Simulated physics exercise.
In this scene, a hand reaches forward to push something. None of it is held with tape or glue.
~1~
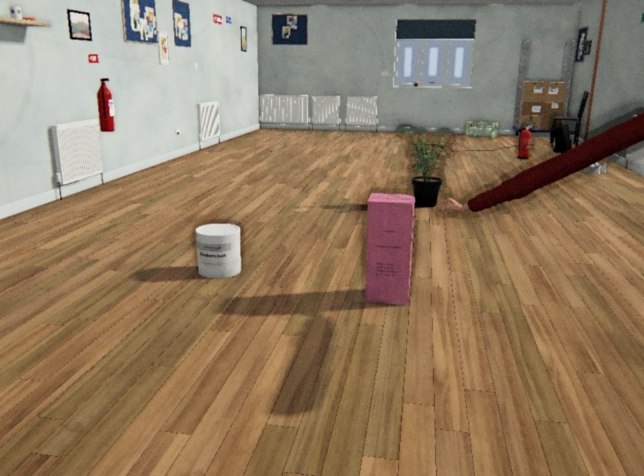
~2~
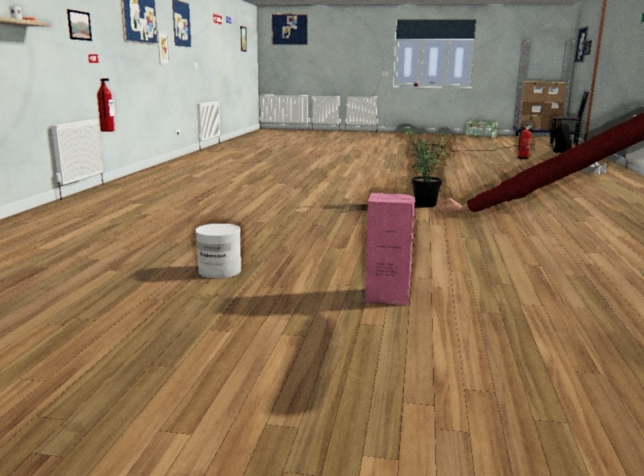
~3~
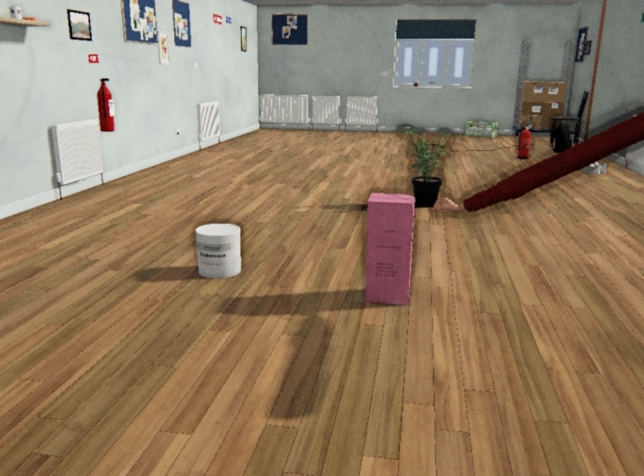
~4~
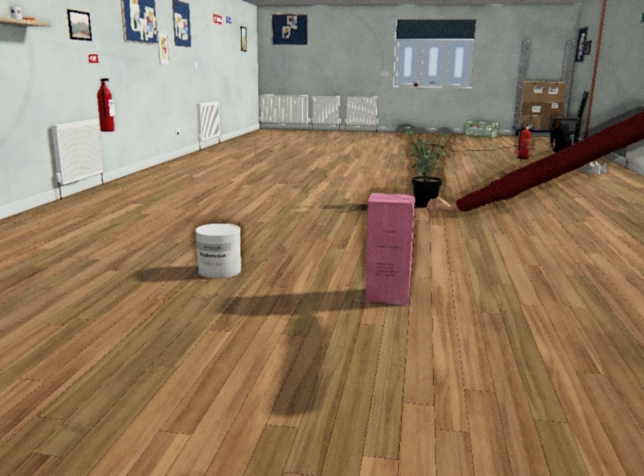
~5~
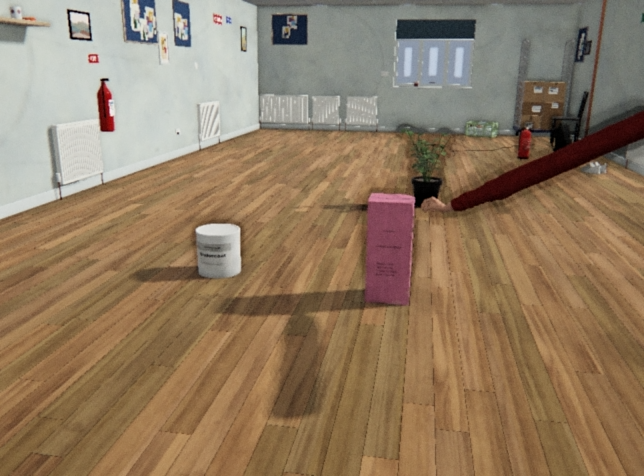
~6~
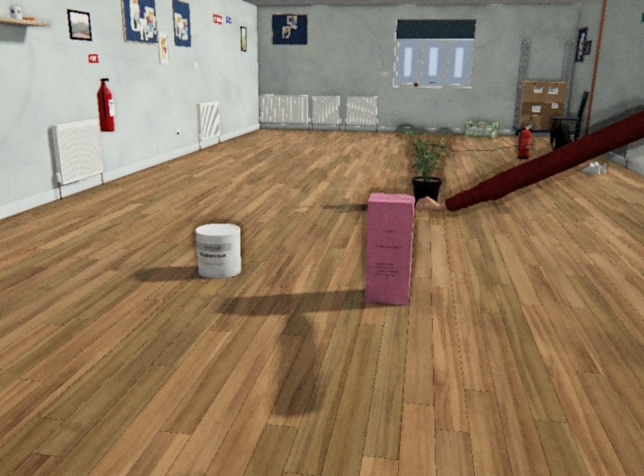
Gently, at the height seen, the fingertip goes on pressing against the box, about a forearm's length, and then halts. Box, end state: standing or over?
Watch, it loses its footing and that's that.
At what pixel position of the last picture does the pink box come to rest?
It ends up near (309, 271).
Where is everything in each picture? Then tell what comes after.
Pink box (390, 249), in the first picture.
Pink box (390, 249), in the second picture.
Pink box (390, 249), in the third picture.
Pink box (390, 249), in the fourth picture.
Pink box (390, 249), in the fifth picture.
Pink box (390, 248), in the sixth picture.
Then, 0.60 s on from there, pink box turned 24° from how it was put near (367, 243).
Then, 1.00 s on from there, pink box turned 57° from how it was put near (337, 250).
In the end, toppled on the floor, pink box. At the end, from the last picture's camera, pink box near (308, 271).
